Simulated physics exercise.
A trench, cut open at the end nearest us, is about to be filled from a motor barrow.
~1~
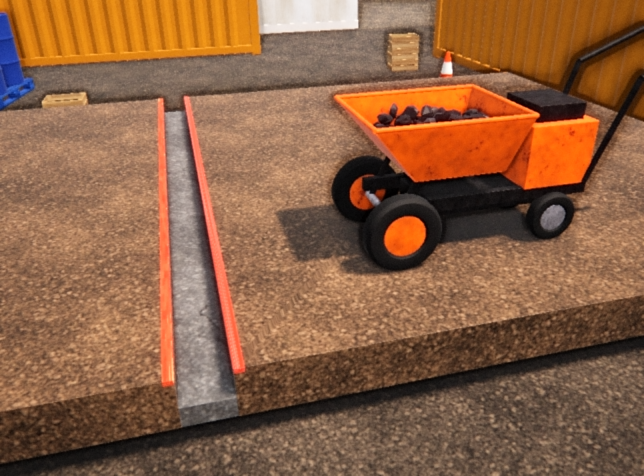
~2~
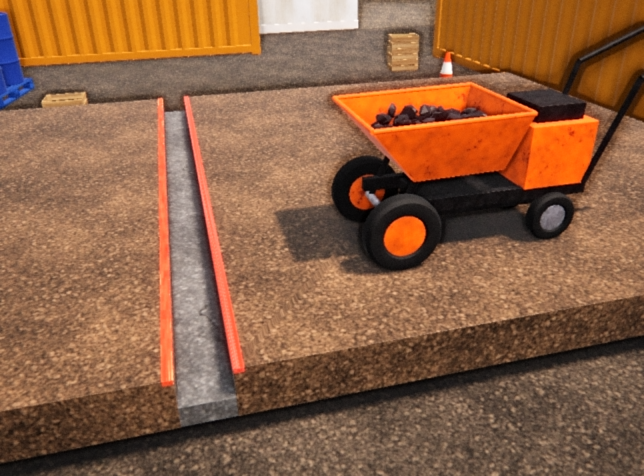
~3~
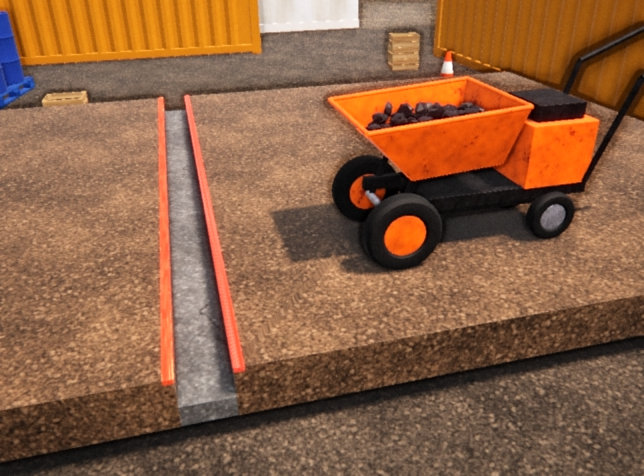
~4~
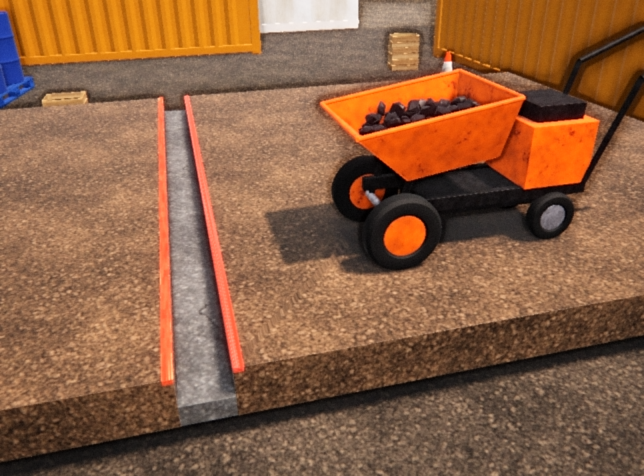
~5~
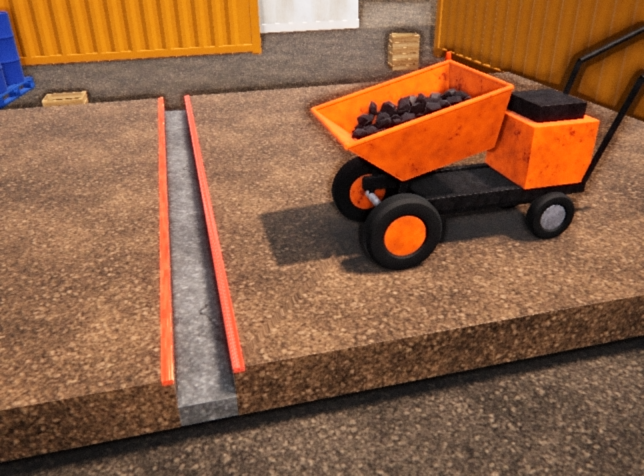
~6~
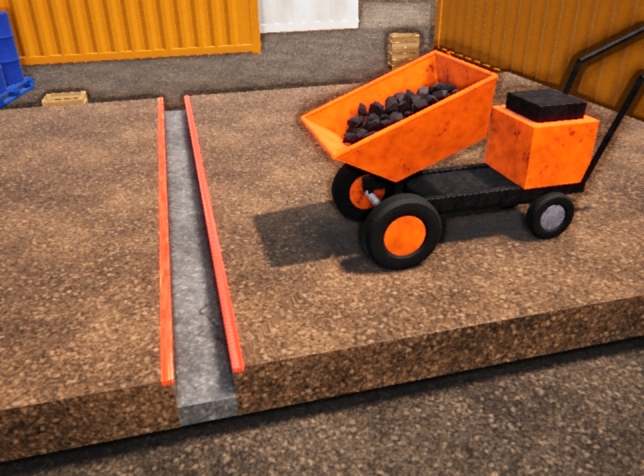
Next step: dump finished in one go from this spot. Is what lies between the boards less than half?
Yes, it is less than half.
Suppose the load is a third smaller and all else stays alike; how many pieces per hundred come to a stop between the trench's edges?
About 30 per cent.
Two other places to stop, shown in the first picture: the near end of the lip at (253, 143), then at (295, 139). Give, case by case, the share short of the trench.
First spot 0 per cent, second spot 0 per cent.
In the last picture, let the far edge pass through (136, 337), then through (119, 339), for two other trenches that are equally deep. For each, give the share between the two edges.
The share would be 30 % first and 30 % second.
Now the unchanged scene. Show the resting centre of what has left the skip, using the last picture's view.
Close to (237, 256) in the last picture.
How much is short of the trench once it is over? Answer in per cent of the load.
Near 55 in every hundred.
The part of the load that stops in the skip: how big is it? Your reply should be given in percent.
It comes to about 15 percent.
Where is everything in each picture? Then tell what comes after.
The first picture shows lip of the skip at (376, 132), level; top of the load at (438, 119), lumps of coal; first edge of the trench at (230, 322); far edge at (166, 333), the trench under half as wide as the skip, and about half as deep as wide.
The second picture shows lip of the skip at (373, 133), tipped barely; top of the load at (436, 118).
The third picture shows lip of the skip at (368, 135), tipped barely; top of the load at (452, 121).
The fourth picture shows lip of the skip at (358, 140), tipped a little; top of the load at (437, 110).
The fifth picture shows lip of the skip at (347, 147), tipped clearly; top of the load at (455, 113).
The sixth picture shows lip of the skip at (335, 157), tipped clearly; top of the load at (443, 106); first edge of the trench at (230, 322); far edge at (166, 332).
Soon, skip tipped steeply; all in the skip.
A while on, skip tipped right over; most in the skip; about a quarter short of the trench; a stray few in or heaped over the trench; a stray few falling.
Towards the end, skip tipped right over; about a quarter in the skip; about half short of the trench; about a quarter in or heaped over the trench; a stray few beyond it.
Finally, skip tipped right over; a small part in the skip; about half short of the trench; about a quarter in or heaped over the trench; a stray few beyond it.
